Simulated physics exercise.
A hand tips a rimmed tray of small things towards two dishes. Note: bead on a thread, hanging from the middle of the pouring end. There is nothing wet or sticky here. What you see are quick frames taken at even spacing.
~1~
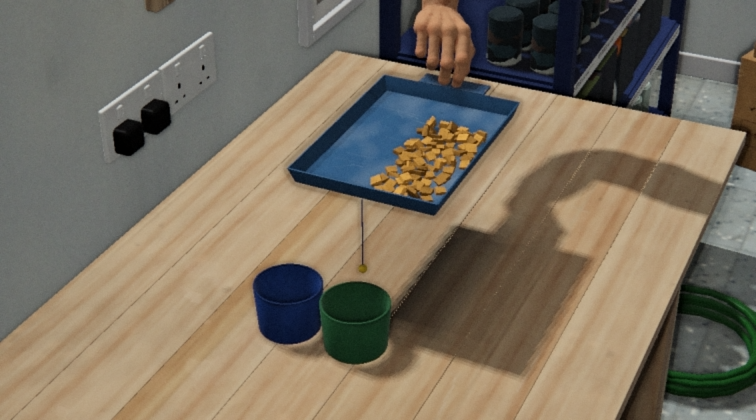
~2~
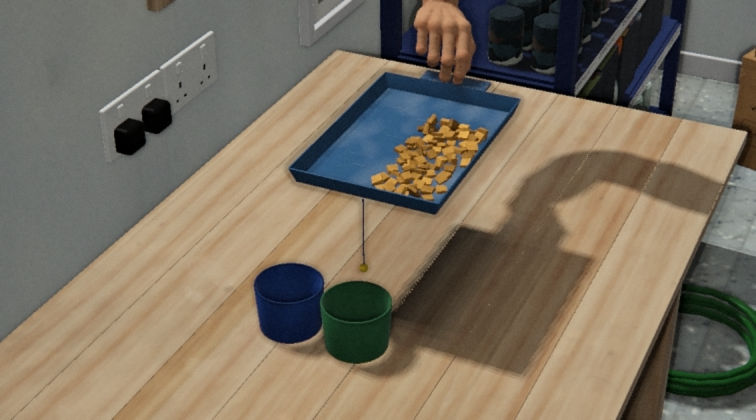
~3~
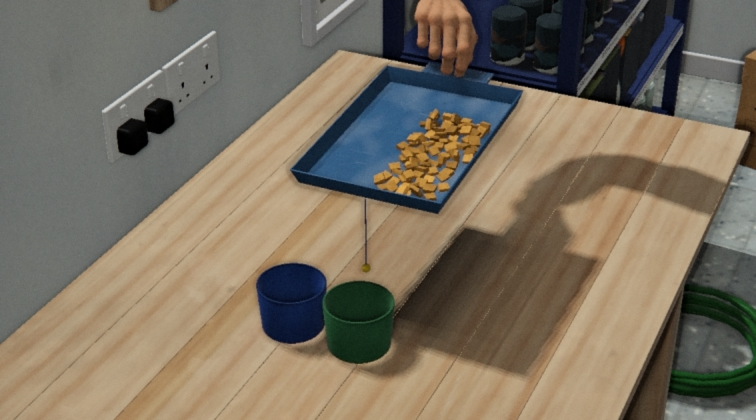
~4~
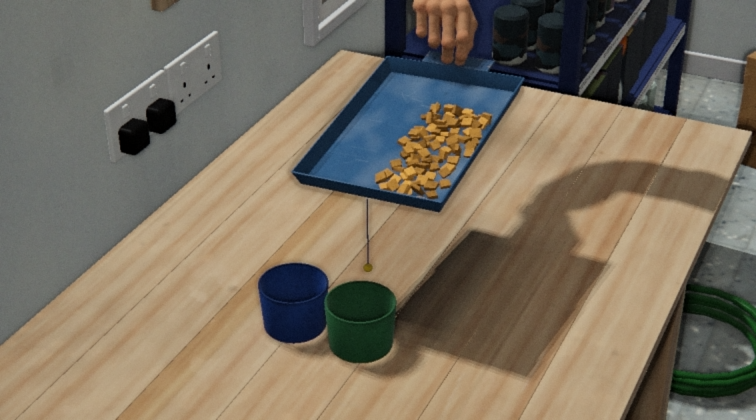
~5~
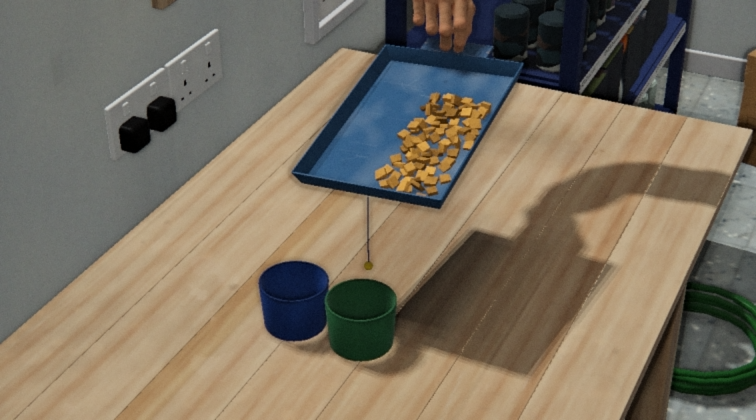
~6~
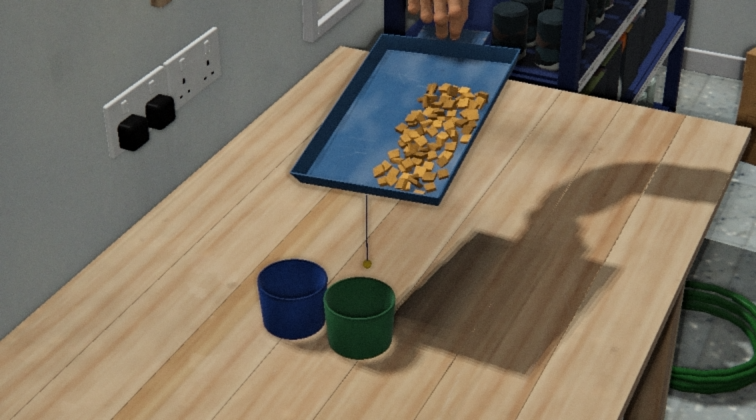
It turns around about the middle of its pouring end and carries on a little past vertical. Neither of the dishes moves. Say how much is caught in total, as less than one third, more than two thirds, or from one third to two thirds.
In total, more than two thirds is caught.
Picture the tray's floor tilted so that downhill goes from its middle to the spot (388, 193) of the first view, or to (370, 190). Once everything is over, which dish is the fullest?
The first tilt favours the right-side dish and the second favours the right-side dish.
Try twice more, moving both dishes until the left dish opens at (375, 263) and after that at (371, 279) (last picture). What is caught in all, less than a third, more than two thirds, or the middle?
First attempt: Less than a third; second attempt: Under a third.
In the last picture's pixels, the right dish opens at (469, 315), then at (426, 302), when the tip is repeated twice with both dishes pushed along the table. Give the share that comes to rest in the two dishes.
About 0 per cent first, then about 20 per cent.
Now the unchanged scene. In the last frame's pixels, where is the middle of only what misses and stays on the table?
Near (316, 293).
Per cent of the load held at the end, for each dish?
For the left dish some 60 %, for the right dish some 30 %.
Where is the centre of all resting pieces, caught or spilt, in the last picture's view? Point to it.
I'd mark it at roughly (304, 314).
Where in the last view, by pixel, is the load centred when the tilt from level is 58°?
Near (341, 178).
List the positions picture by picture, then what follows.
In the first picture, corners of the pouring end (295, 167) and (435, 200), level; middle of the load (431, 156), cereal squares; left dish (272, 320); right dish (340, 340); bead on its thread (363, 269).
In the second picture, corners of the pouring end (296, 167) and (435, 199), level; middle of the load (432, 154).
In the third picture, corners of the pouring end (298, 168) and (437, 199), tipped barely, lowest at the left corner; middle of the load (434, 151).
In the fourth picture, corners of the pouring end (299, 170) and (438, 198), tipped a little, lowest at the left corner; middle of the load (436, 145).
In the fifth picture, corners of the pouring end (299, 170) and (438, 195), tipped a little, lowest at the left corner; middle of the load (435, 138).
In the sixth picture, corners of the pouring end (297, 170) and (435, 193), tipped clearly, lowest at the left corner; middle of the load (433, 131); left dish (277, 315); right dish (344, 335).
Just after the last frame, tray tipped steeply; almost all on the tray; just a few in the air.
A moment on, tray tipped right over; the larger part on the tray; just a few in the right dish; about a tenth in the left dish; just a few outside both; about a tenth in the air.
Further on, tray tipped past a quarter turn; roughly a quarter in the right dish; roughly half in the left dish; roughly a quarter outside both; just a few in the air.
When it is over, tray tipped past a quarter turn; roughly a quarter in the right dish; roughly half in the left dish; roughly a quarter outside both; just a few in the air.
